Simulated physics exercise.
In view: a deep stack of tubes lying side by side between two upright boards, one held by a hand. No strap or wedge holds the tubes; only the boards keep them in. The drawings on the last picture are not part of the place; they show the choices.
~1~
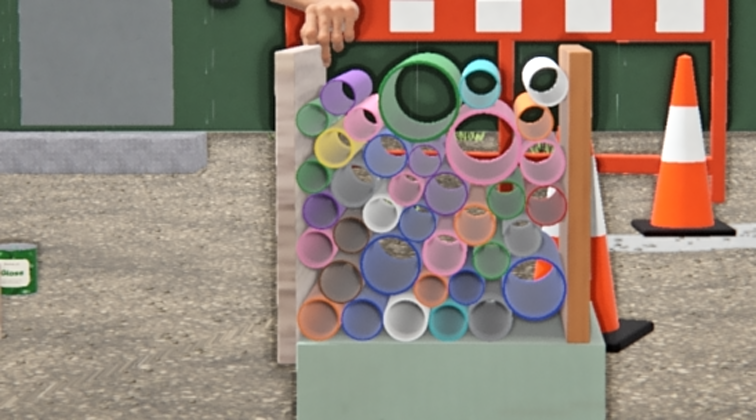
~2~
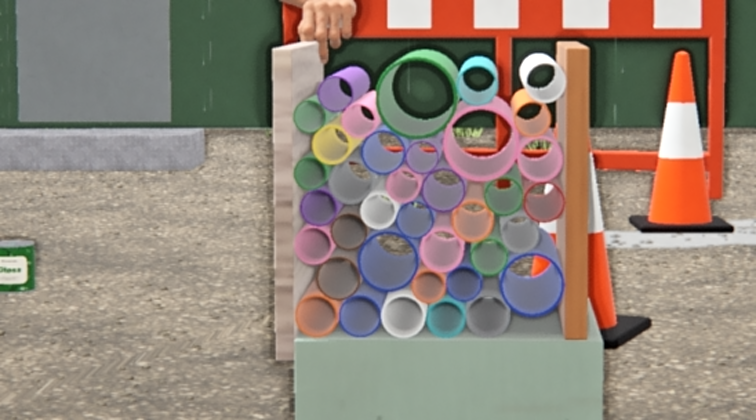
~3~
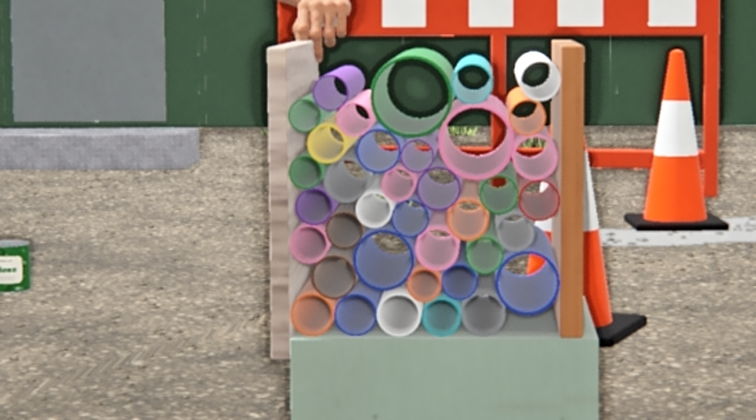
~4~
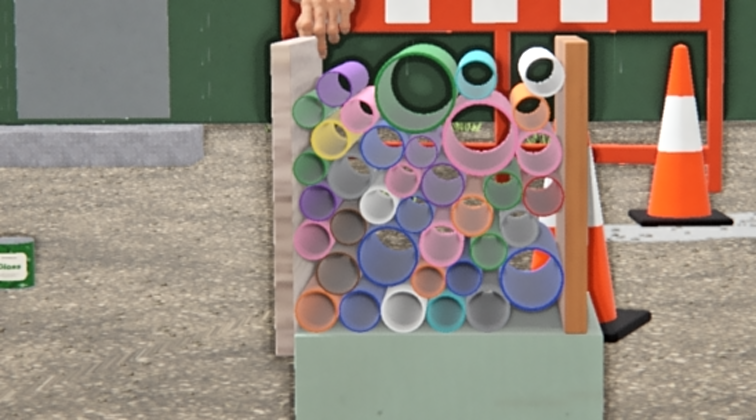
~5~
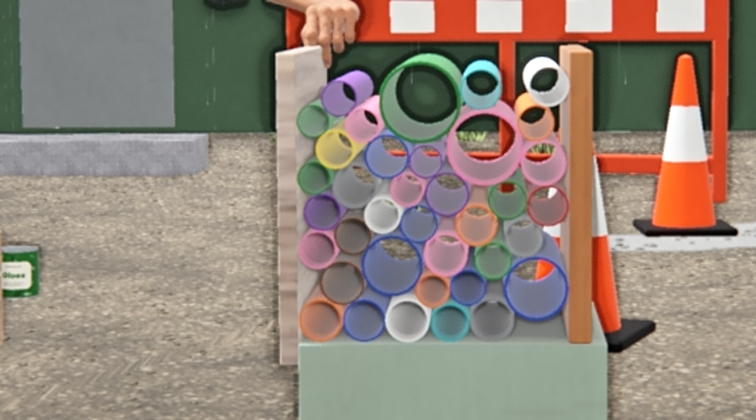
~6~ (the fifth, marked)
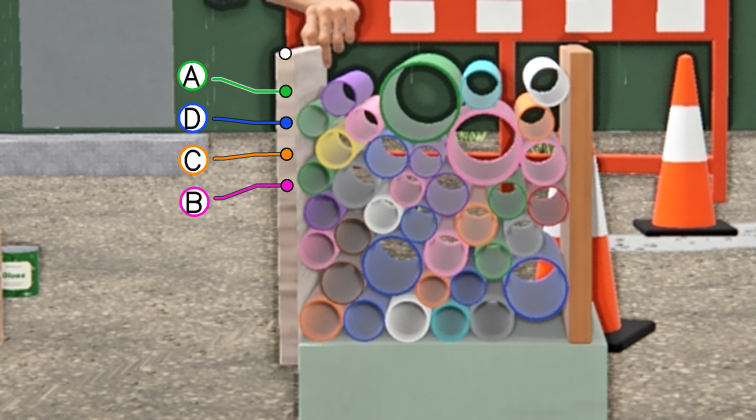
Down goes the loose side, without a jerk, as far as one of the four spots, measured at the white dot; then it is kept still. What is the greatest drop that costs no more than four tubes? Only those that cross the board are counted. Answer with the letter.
Slide it to B.
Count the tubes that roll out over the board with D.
At D the number is none.
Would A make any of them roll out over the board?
No.
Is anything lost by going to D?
No.
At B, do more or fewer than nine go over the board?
At B, fewer than nine.
On the marked copy, A at (286, 92); B at (287, 186); C at (287, 154); D at (286, 123); the white dot at (285, 53).
With B. Early on, top of the board (296, 116).
Further on, top of the board (297, 183).
At the end, top of the board (297, 185), two out over the board.
As for the rest, A none out over the board; C none out over the board; D none out over the board.
